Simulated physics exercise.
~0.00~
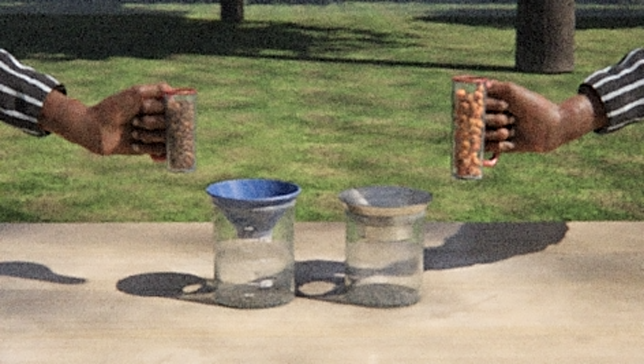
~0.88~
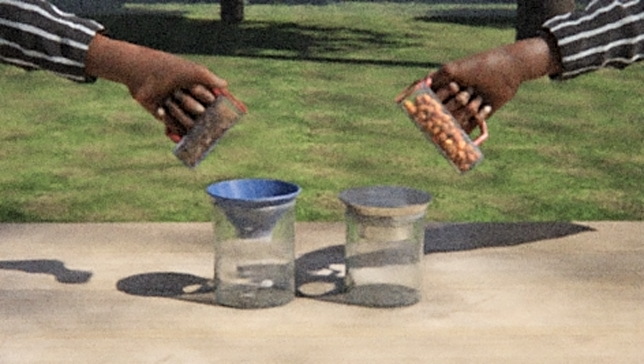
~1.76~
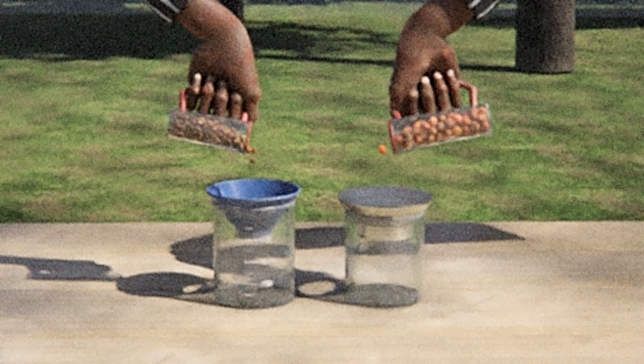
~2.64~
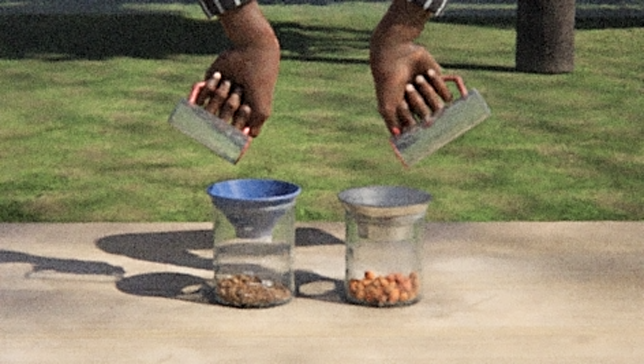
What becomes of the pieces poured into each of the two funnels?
They all pass through into the jars below, so both the blue funnel on the left and the grey funnel on the right run clear.
